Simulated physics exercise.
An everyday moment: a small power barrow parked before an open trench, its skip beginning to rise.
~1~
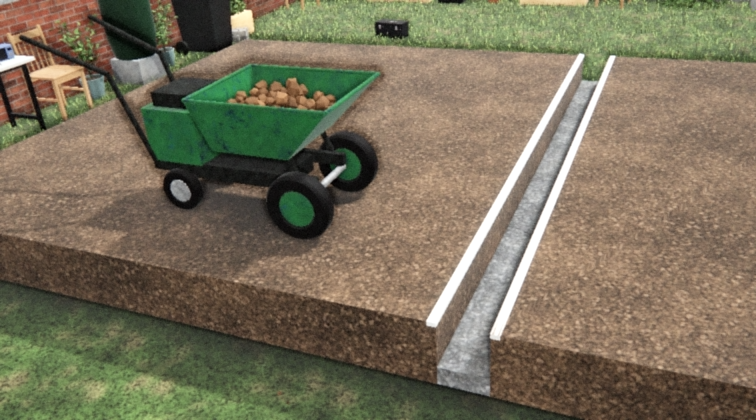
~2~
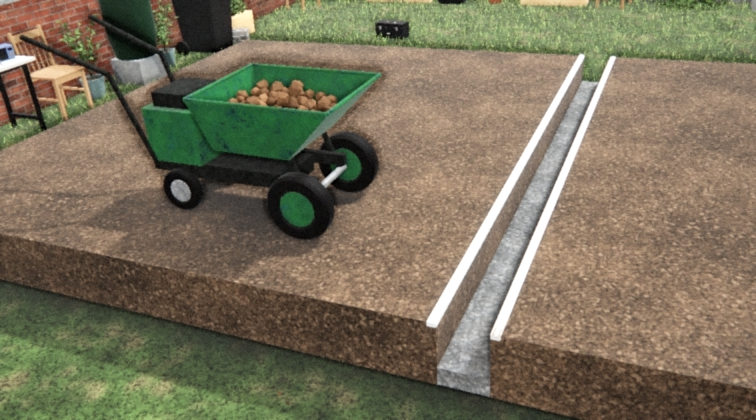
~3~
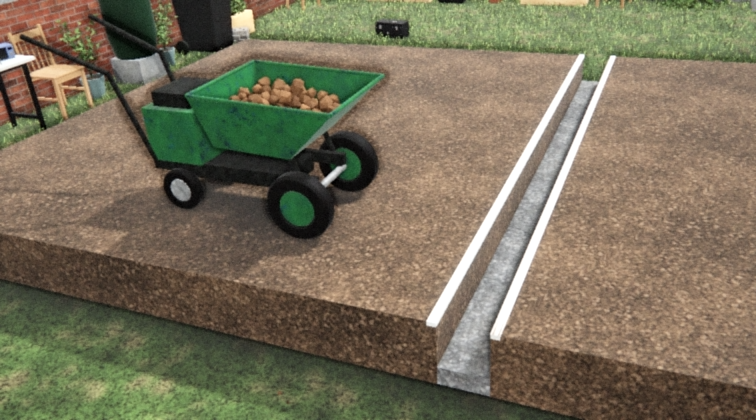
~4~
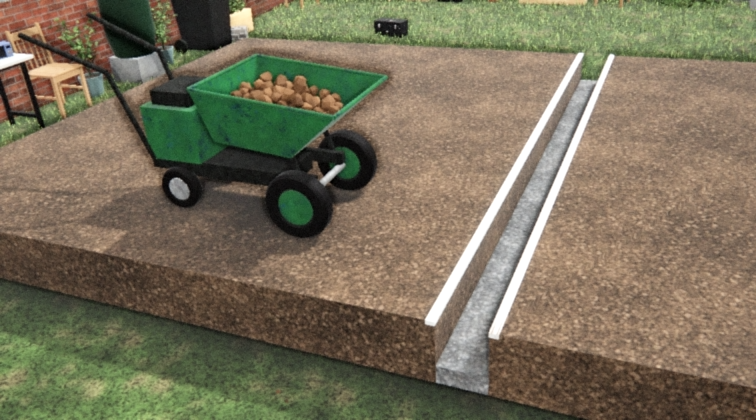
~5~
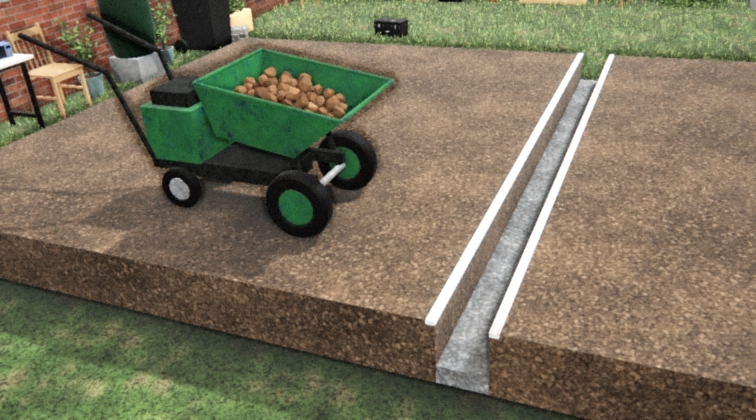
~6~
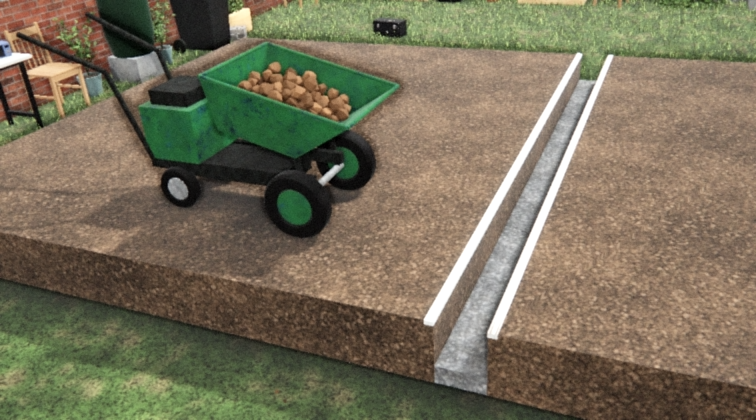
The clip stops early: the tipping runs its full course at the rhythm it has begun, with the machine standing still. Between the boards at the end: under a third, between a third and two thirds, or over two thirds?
The trench ends with between a third and two thirds of it.
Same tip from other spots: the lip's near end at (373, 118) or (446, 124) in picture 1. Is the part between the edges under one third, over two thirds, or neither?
One: More than two thirds. Two: Under a third.
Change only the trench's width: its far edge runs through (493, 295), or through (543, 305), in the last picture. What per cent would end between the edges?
Roughly 40 per cent, and 40 per cent.
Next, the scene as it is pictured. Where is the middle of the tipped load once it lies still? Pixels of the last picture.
Close to (480, 228).
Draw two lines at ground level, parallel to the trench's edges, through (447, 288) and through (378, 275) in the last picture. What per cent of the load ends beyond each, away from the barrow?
Near 40 % and 90 %.
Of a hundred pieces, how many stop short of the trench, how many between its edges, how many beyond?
Short near 45; between near 40; beyond near 0.
Shortly afterwards, skip tipped steeply; the whole lot in the skip.
Next, skip tipped right over; near two thirds in the skip; near a third short of the trench; only a few in or heaped over the trench.
Some moments later, skip tipped right over; a little in the skip; near half short of the trench; near a third in or heaped over the trench; only a few beyond it.
In the end, skip tipped right over; a little in the skip; near half short of the trench; near a third in or heaped over the trench; only a few beyond it.
